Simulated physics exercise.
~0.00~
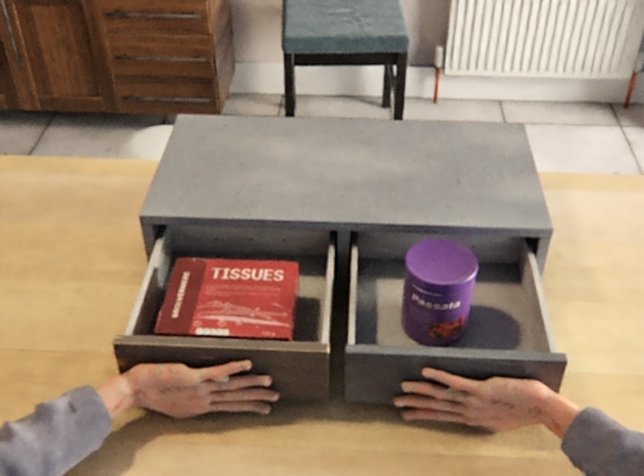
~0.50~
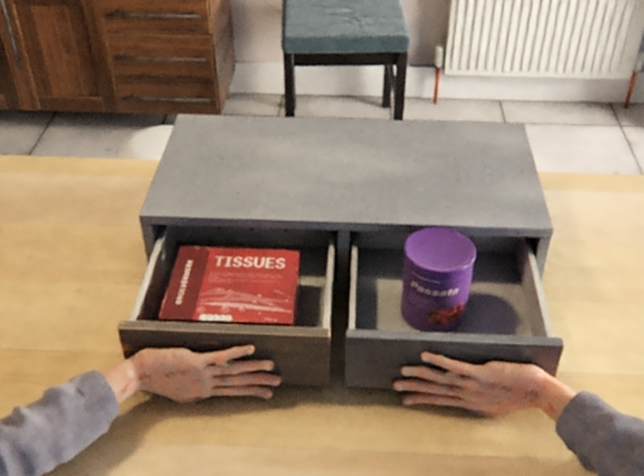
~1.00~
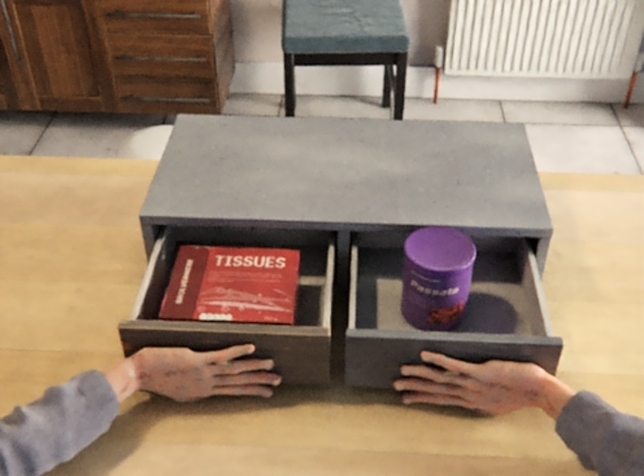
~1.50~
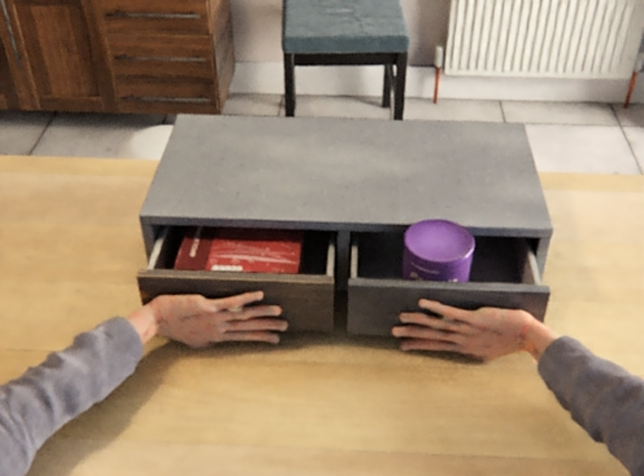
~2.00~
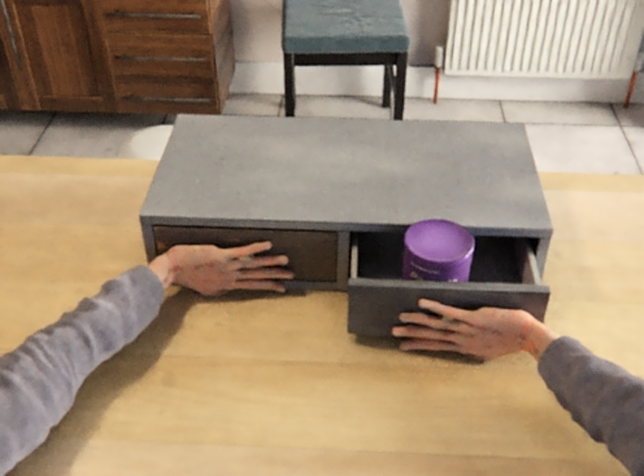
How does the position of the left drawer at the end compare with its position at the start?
At the start the left drawer is pulled open with the red box showing inside. By the end it has been pushed in and sits flush with the grey cabinet, hiding the box.
